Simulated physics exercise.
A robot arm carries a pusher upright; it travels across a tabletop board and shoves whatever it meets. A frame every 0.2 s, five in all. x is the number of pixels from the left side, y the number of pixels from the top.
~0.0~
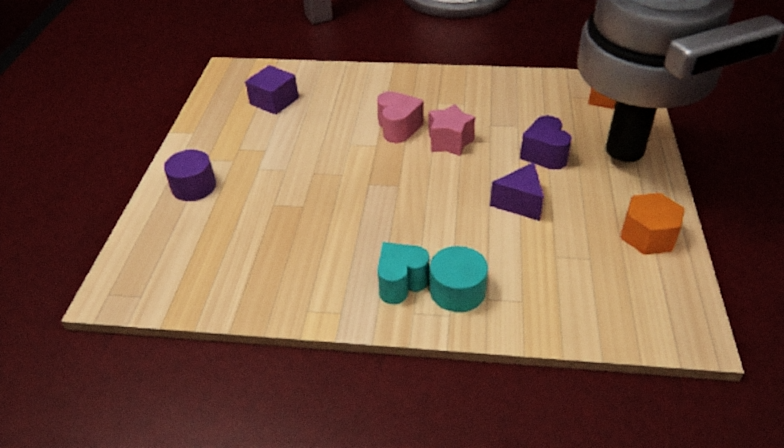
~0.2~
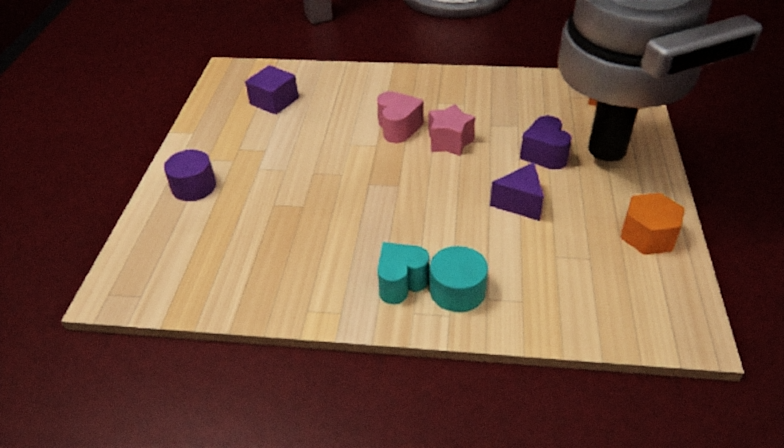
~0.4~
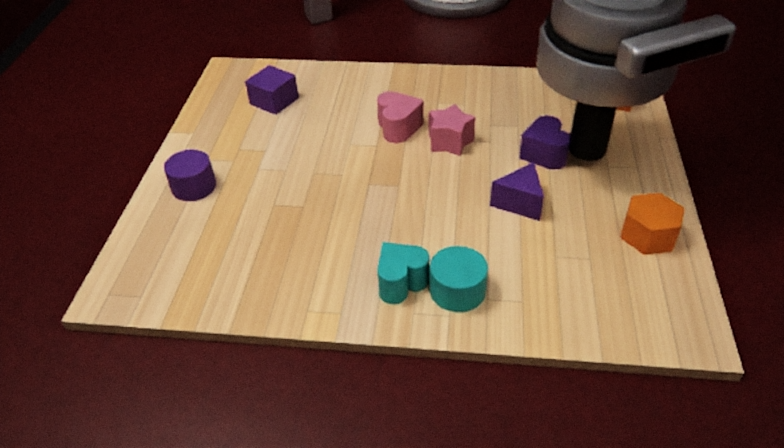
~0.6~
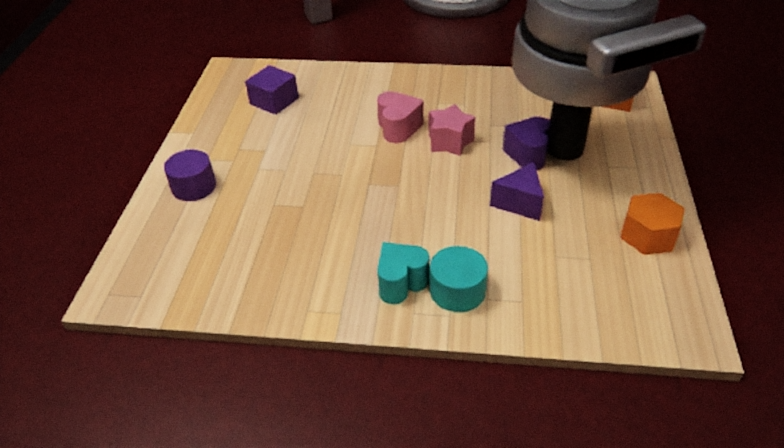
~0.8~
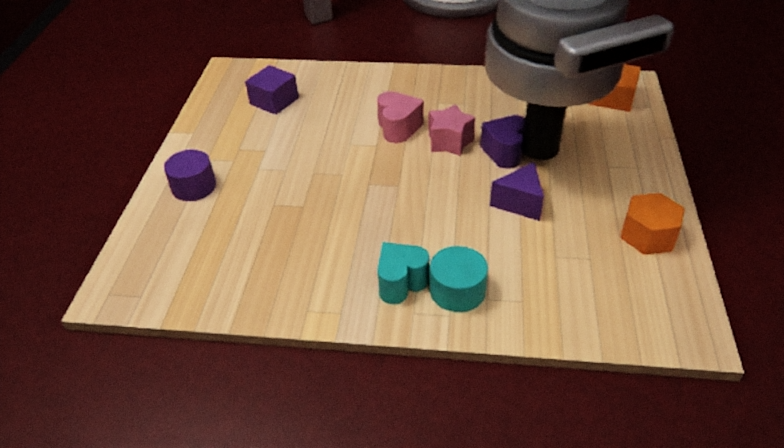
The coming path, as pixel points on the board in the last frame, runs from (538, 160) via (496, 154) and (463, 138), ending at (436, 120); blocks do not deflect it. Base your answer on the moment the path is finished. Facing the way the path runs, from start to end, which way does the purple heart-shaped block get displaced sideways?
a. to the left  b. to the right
It's a.
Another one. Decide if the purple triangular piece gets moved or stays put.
It stays.
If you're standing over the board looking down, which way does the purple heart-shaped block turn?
The twist is anticlockwise.
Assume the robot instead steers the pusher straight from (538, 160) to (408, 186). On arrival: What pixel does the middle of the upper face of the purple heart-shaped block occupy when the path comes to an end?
I'd expect the centre of its top face to be at (473, 125).
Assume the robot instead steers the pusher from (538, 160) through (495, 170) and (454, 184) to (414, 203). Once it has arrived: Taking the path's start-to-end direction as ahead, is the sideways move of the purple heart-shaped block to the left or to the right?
Right.
The first path, step by step. One third of the way, pusher (496, 142); pink heart-shaped block (386, 101); pink star block (425, 111); purple heart-shaped block (464, 122).
Two thirds of the way, pusher (463, 126); pink heart-shaped block (363, 93), turned 30° anticlockwise; pink star block (399, 101), turned 15° clockwise; purple heart-shaped block (430, 113), turned 20° anticlockwise.
At the end, pusher (436, 109); pink heart-shaped block (345, 90), turned 45° anticlockwise; pink star block (382, 92); purple heart-shaped block (409, 107), turned 55° anticlockwise; purple triangular piece still.
